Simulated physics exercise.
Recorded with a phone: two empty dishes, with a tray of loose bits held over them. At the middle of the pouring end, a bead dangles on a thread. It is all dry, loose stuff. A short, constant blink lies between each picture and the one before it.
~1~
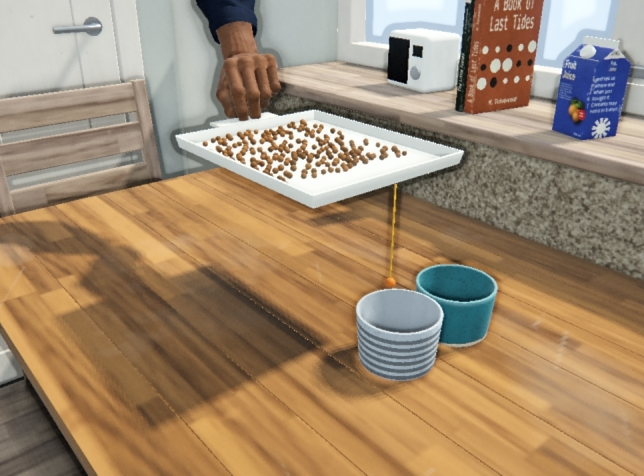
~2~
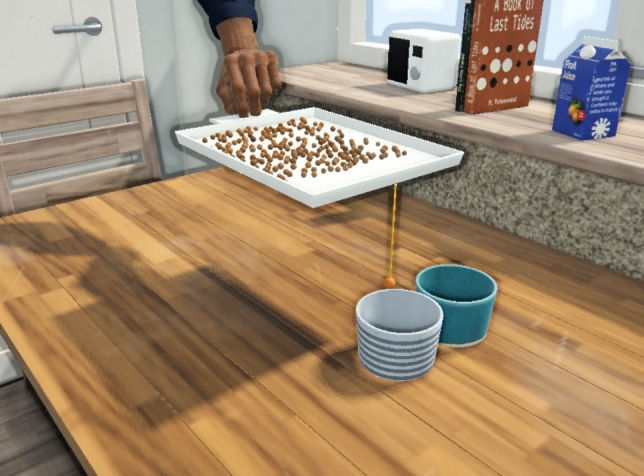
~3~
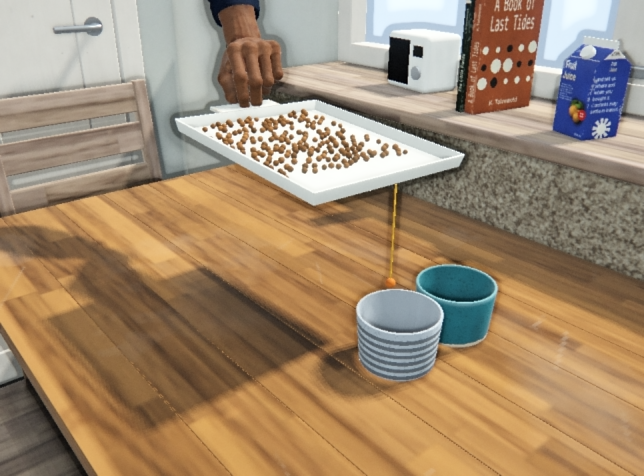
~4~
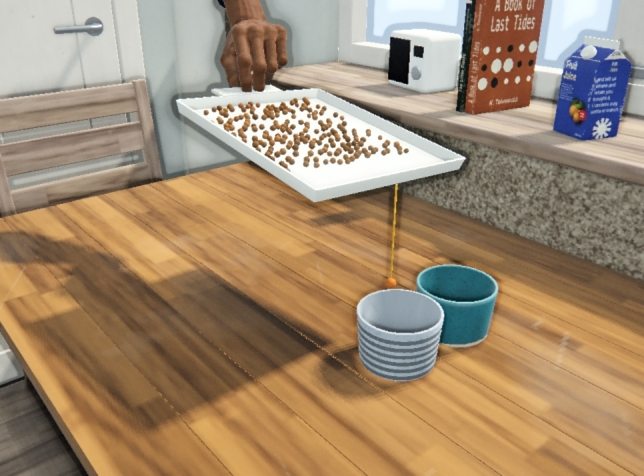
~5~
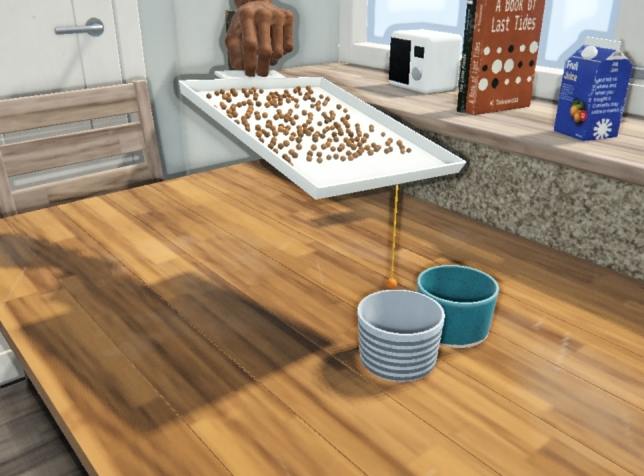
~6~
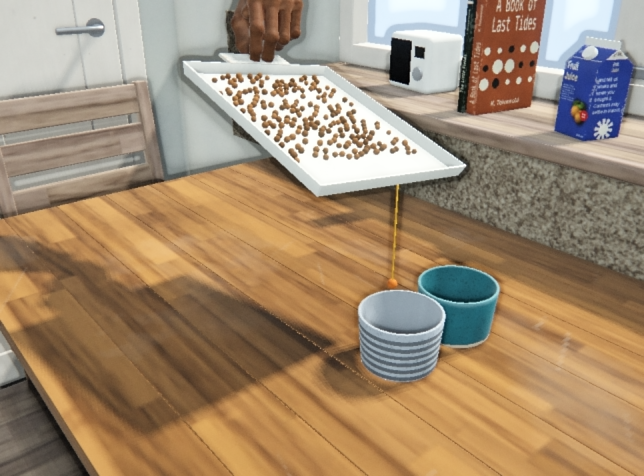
A hand raises the far end of a white tray of small brown balls, gradually tilting it toward its near right corner above a grey ribbed dish and a teal dish, while a bead hangs on a thread.
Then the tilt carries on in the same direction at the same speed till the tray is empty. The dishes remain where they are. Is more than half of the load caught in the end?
The dishes are left with the main part.
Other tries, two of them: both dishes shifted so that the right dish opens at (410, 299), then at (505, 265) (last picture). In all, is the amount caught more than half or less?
Try 1: Not up to half; try 2: In excess of half.
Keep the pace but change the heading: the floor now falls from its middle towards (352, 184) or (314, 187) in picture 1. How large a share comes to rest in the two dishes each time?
I'd say some 20 in a hundred at first, then 0 in a hundred.
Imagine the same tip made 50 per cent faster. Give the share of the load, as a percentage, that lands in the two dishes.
I'd put it near 60 per cent.
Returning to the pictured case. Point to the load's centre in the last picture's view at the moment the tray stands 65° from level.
The load's middle is around (437, 180).
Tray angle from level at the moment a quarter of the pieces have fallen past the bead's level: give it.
Around 70°, give or take.
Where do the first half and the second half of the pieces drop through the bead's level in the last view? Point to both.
I'd say around (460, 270) at first, then around (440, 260).
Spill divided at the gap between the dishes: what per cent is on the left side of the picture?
Near 10 in a hundred.
Soon after the last picture, tray tipped steeply; about two thirds on the tray; a stray few in the left dish; a small part in the right dish; a small part outside both; a small part in the air.
A little later, tray tipped past a quarter turn; a small part on the tray; a stray few in the left dish; about half in the right dish; about a quarter outside both; about a quarter in the air.
Later still, tray tipped past a quarter turn; a small part in the left dish; about two thirds in the right dish; about a quarter outside both.
At rest, tray tipped past a quarter turn; a small part in the left dish; about two thirds in the right dish; about a quarter outside both.
